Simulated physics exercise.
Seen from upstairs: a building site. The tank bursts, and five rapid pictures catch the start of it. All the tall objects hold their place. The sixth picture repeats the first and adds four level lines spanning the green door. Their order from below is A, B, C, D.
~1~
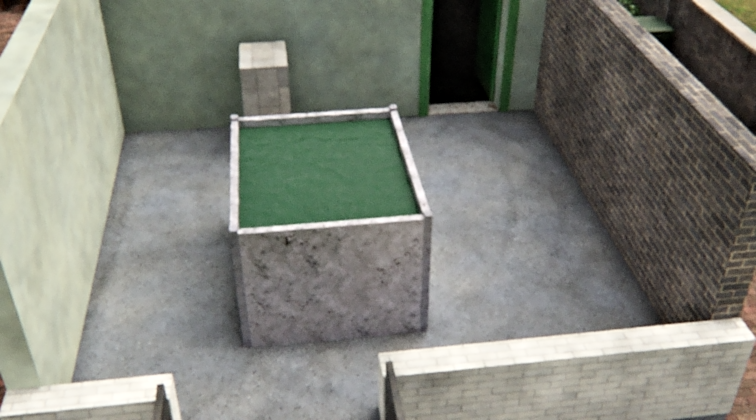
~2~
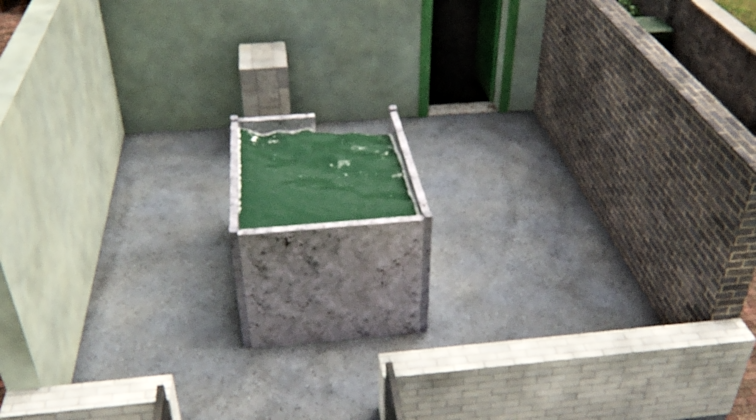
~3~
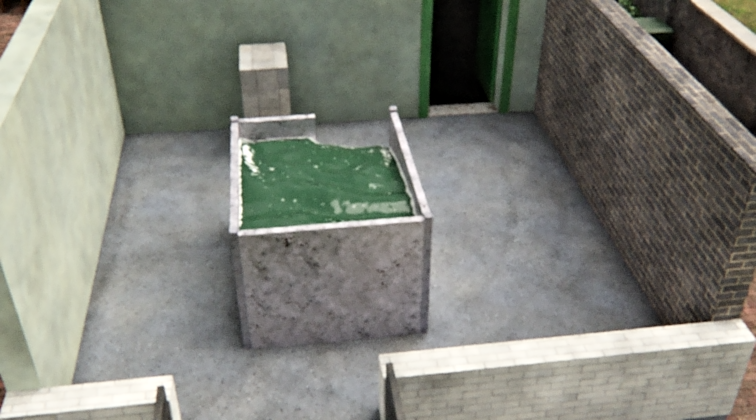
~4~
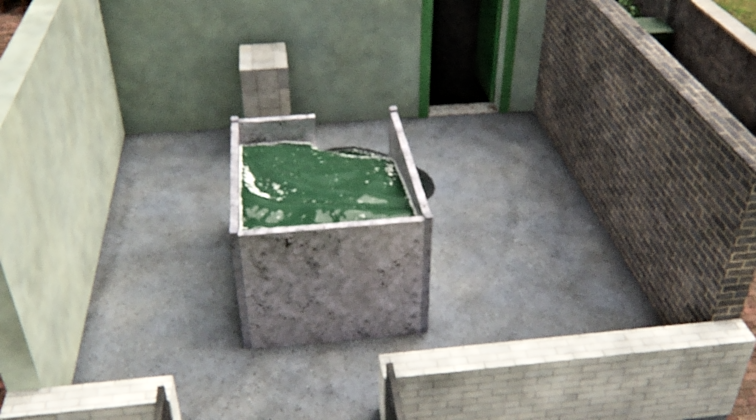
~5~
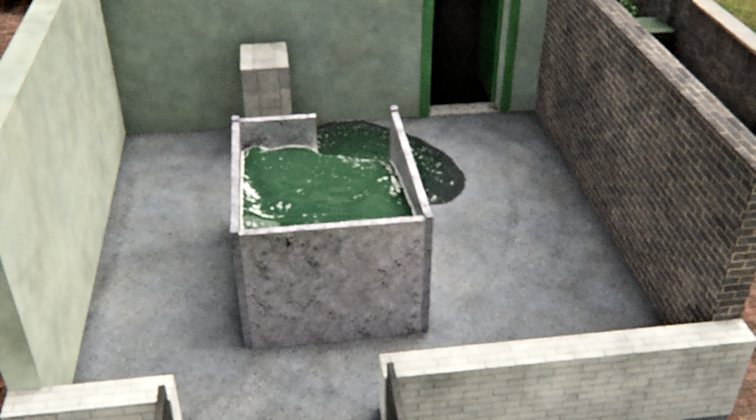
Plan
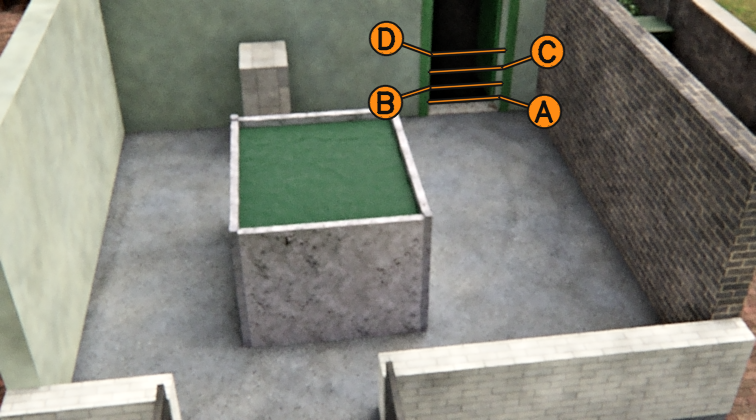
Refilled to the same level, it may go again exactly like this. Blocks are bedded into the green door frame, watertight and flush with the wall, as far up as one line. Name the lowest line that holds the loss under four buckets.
Choose B.
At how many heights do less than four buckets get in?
Three of them.
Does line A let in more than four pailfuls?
Yes.
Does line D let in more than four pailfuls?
No, that is safe.
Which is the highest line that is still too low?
A.
In orange, A at (464, 99); B at (465, 85); C at (466, 69); D at (468, 52); from the bottom up A, B, C, D.
With A, about 10 bucketfuls get in.
With B, a splash gets over, under a bucket.
With C, nothing gets over.
With D, nothing gets over.
